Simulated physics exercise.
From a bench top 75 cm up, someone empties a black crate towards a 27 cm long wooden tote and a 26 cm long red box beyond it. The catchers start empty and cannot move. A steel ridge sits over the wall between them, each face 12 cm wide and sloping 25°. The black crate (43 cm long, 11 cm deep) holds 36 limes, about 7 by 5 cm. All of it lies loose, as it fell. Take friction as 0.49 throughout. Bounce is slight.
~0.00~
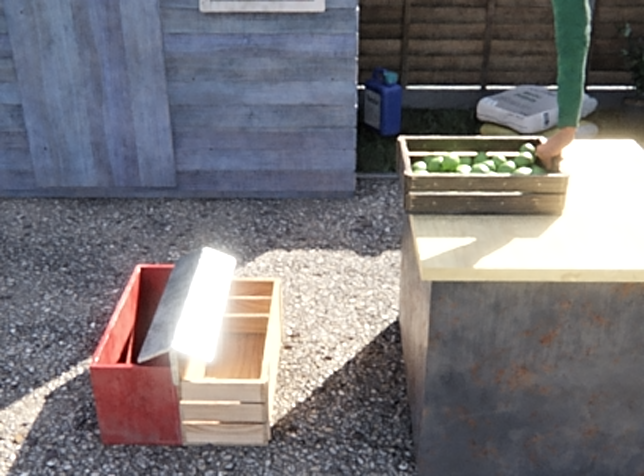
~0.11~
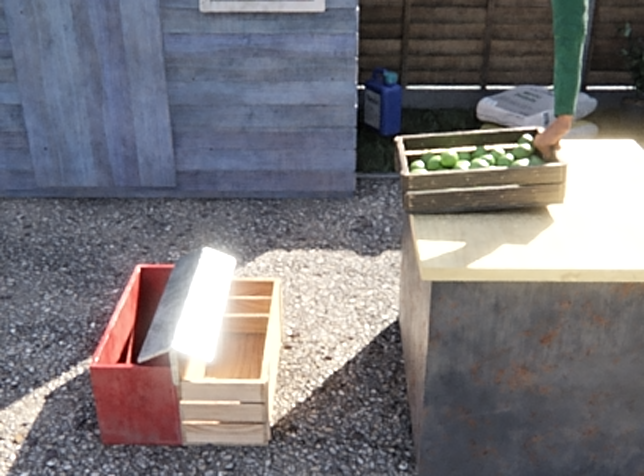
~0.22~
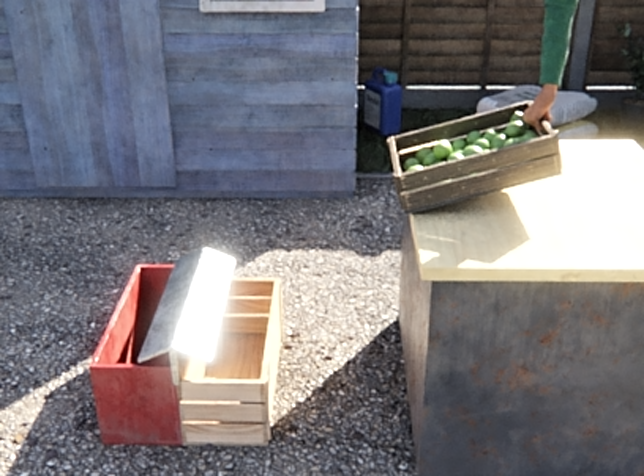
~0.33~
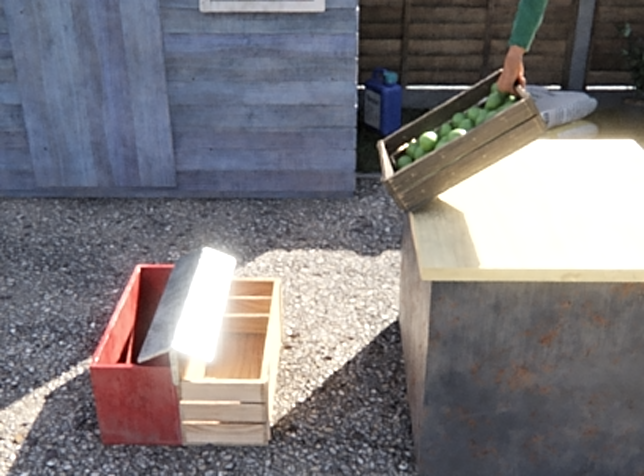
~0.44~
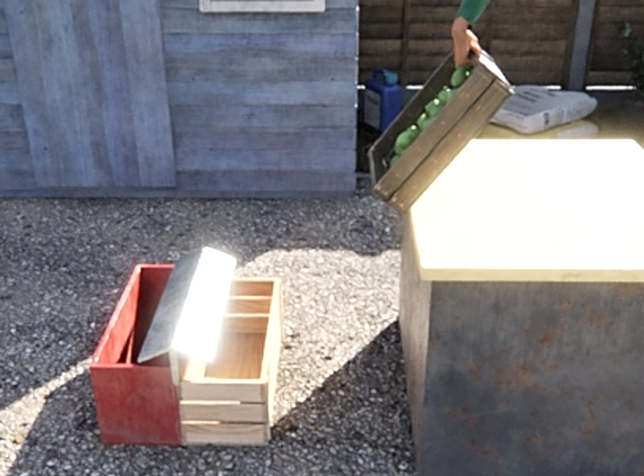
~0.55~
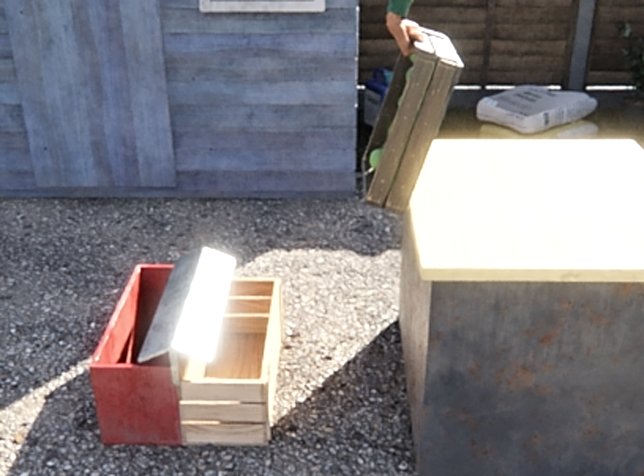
Dark slatted crate of green limes tilting steeply leftward on a bench top as a hand lifts its right end.
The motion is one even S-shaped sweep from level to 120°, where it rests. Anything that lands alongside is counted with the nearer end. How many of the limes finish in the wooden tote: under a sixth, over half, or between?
In the end between a sixth and a half of them are in the wooden tote.
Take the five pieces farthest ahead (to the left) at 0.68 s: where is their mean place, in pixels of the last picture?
At about (354, 131).
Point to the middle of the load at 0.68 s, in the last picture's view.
Around (379, 133).
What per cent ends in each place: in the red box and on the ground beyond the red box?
About 0 and 0 per cent.
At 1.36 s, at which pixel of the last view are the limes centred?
At about (287, 378).
After 0.68 s, tilt 95°; 35 still in the black crate and 1 in the air.
After 0.84 s, tilt 115°; 16 still in the black crate and 20 in the air.
After 1.07 s, tilt 120°; 10 in the wooden tote, 4 on the ground short of the wooden tote and 22 in the air.
Outcome (at 1.36 s), 14 in the wooden tote and 22 on the ground short of the wooden tote. Asked share, 14 of 36, 39 per cent.
